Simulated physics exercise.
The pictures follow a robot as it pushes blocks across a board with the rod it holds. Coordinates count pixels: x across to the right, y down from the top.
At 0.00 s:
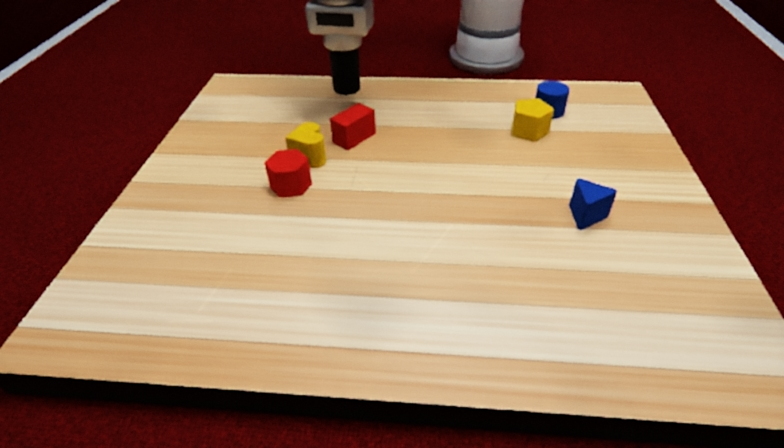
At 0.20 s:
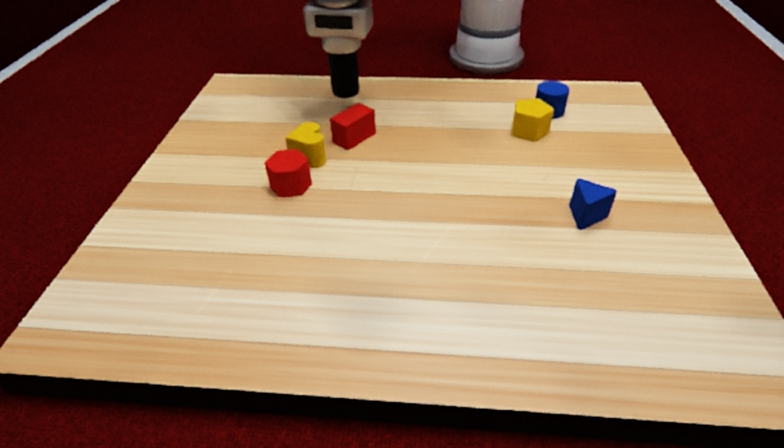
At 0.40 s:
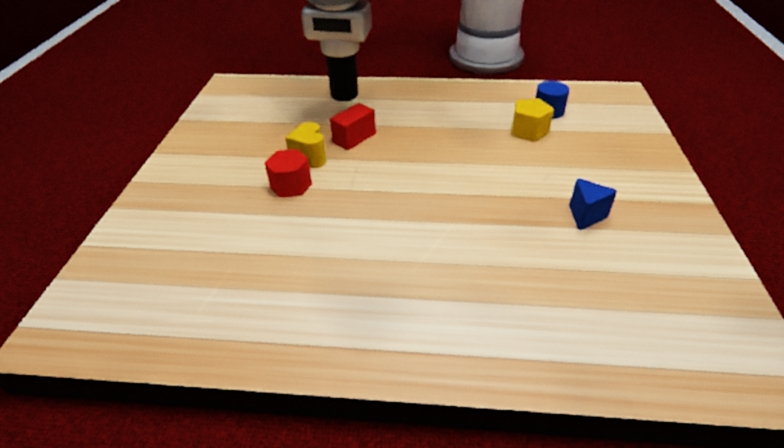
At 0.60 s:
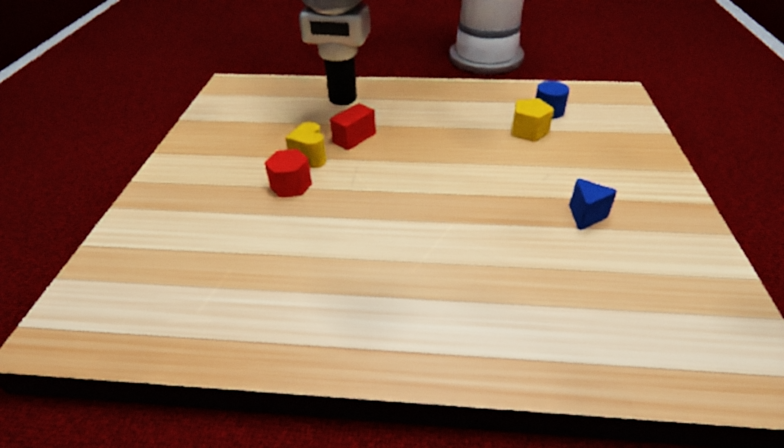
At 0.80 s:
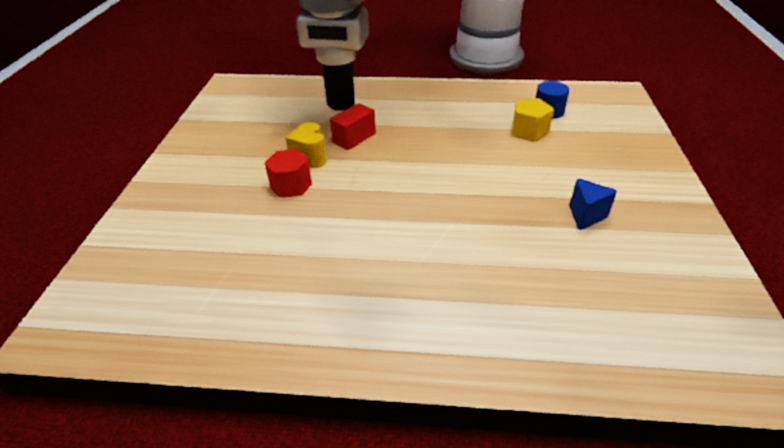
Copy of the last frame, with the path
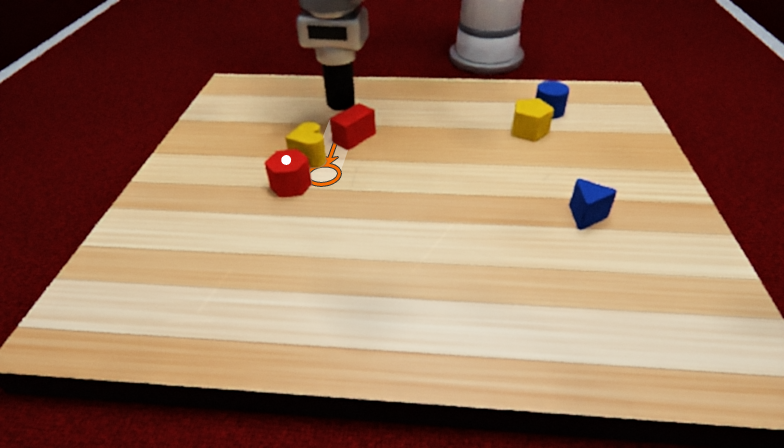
A robot arm with a black rod tip reaches over the far edge of a pale striped wooden board on a dark red floor, seen from above the near side. Left of centre sit a red hexagonal block, a yellow heart and a red oblong; to the right are yellow and blue blocks. The rod moves slightly nearer and left while the blocks and camera stay still.
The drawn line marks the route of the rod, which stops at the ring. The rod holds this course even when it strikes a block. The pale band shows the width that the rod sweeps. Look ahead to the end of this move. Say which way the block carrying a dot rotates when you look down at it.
Looking down, it rotates anti-clockwise.
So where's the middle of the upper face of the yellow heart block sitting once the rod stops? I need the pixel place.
It comes to (292, 144).
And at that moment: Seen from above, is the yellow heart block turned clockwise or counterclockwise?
Rotation: Clockwise.
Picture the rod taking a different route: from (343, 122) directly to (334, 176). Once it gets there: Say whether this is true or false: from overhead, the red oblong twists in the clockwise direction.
Verdict: False.
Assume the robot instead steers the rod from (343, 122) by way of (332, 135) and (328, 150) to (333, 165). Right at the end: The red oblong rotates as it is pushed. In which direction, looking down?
Answer: Against the clock.
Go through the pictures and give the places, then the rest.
The first picture shows lower end of the rod at (347, 90), tops of blocks, red hexagonal block at (286, 160), yellow heart block at (307, 133), red oblong at (352, 114).
The second picture shows rod at (346, 92), blocks as before.
The third picture shows rod at (345, 96), blocks as before.
The fourth picture shows rod at (343, 100), blocks as before.
The fifth picture shows rod at (341, 104), red hexagonal block at (286, 160), yellow heart block at (307, 133), red oblong at (352, 114).
The drawn path runs from (343, 122) directly to (323, 174); the dot is on the red hexagonal block.
What follows on the original path. One third of the way, rod at (335, 121); red oblong at (356, 122), turned 20° anticlockwise.
Two thirds of the way, rod at (328, 138); yellow heart block at (298, 139); red oblong at (359, 125), turned 35° anticlockwise.
At the end, rod at (321, 156); red hexagonal block at (275, 167), turned 20° anticlockwise; yellow heart block at (292, 144), turned 30° clockwise; red oblong at (359, 125), turned 35° anticlockwise.
